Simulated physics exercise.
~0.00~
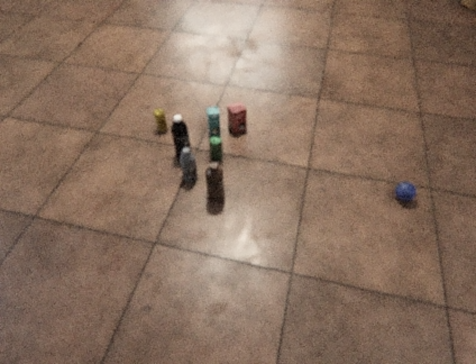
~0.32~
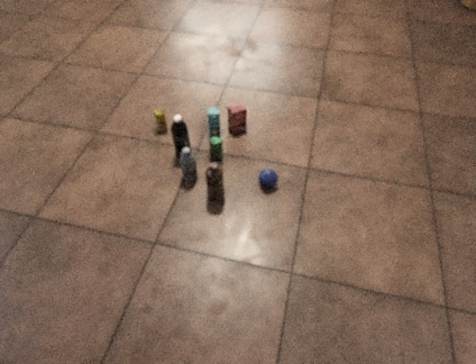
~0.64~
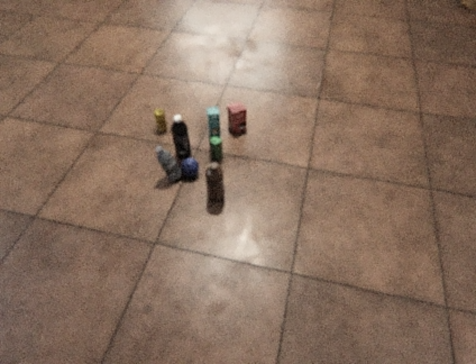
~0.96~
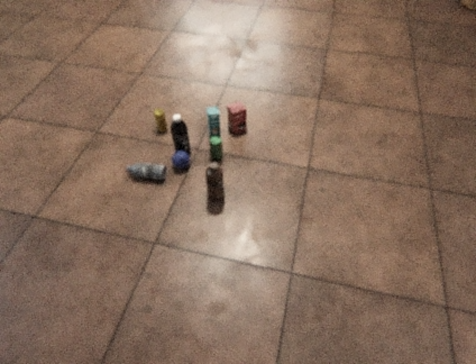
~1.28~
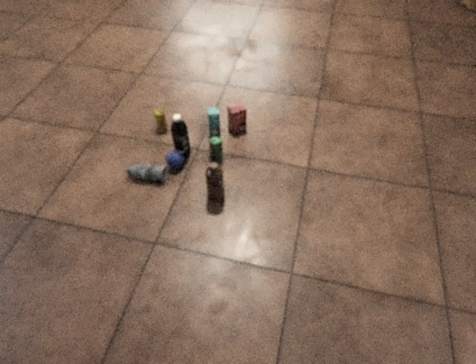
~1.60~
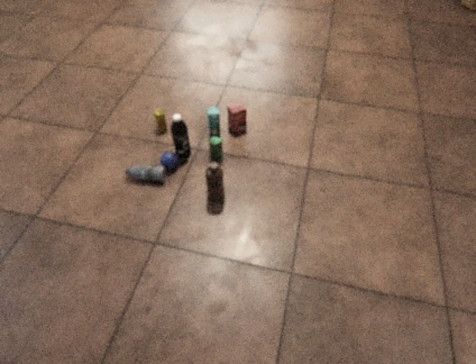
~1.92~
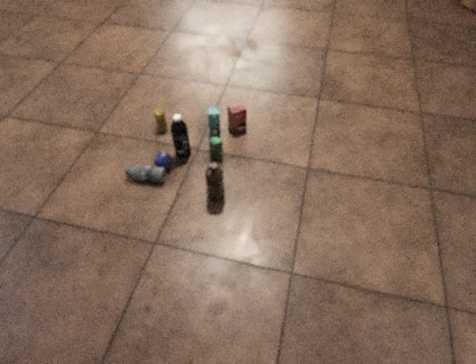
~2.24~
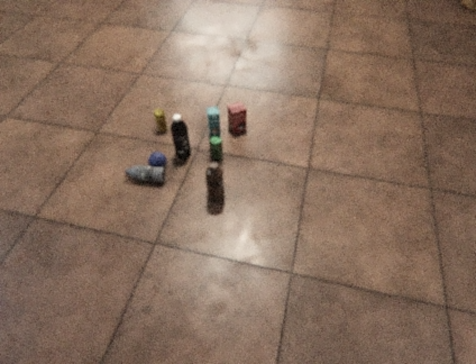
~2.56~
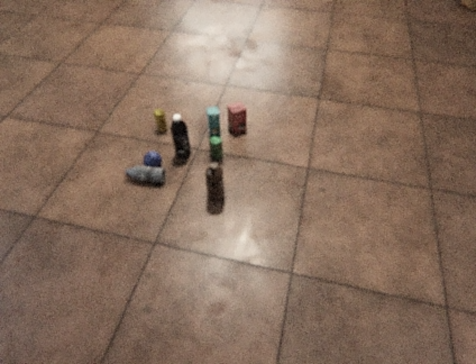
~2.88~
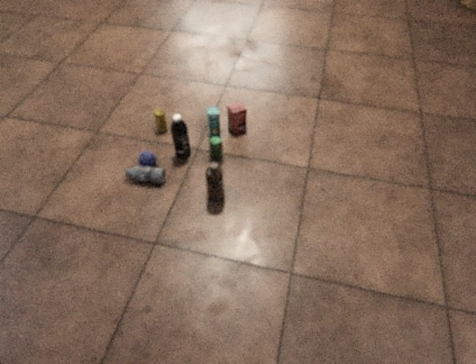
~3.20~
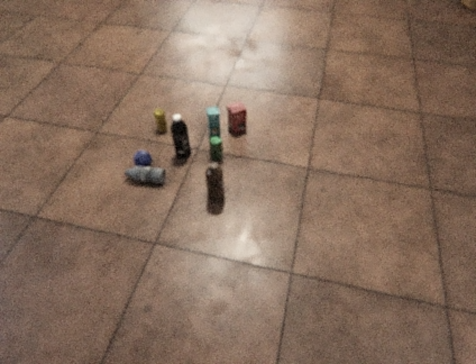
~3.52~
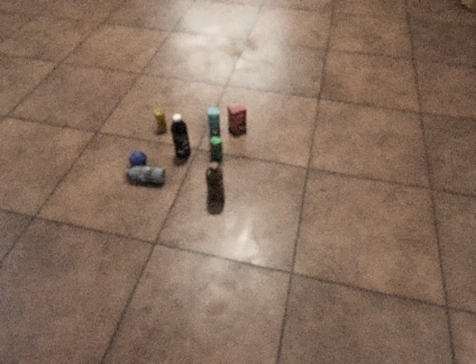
On a brown tiled floor, a blue ball rolls in from the right toward a cluster of seven upright bottles, cans and cartons, knocks the grey bottle onto its side, then drifts slowly left and ends beside it while the other six remain standing.
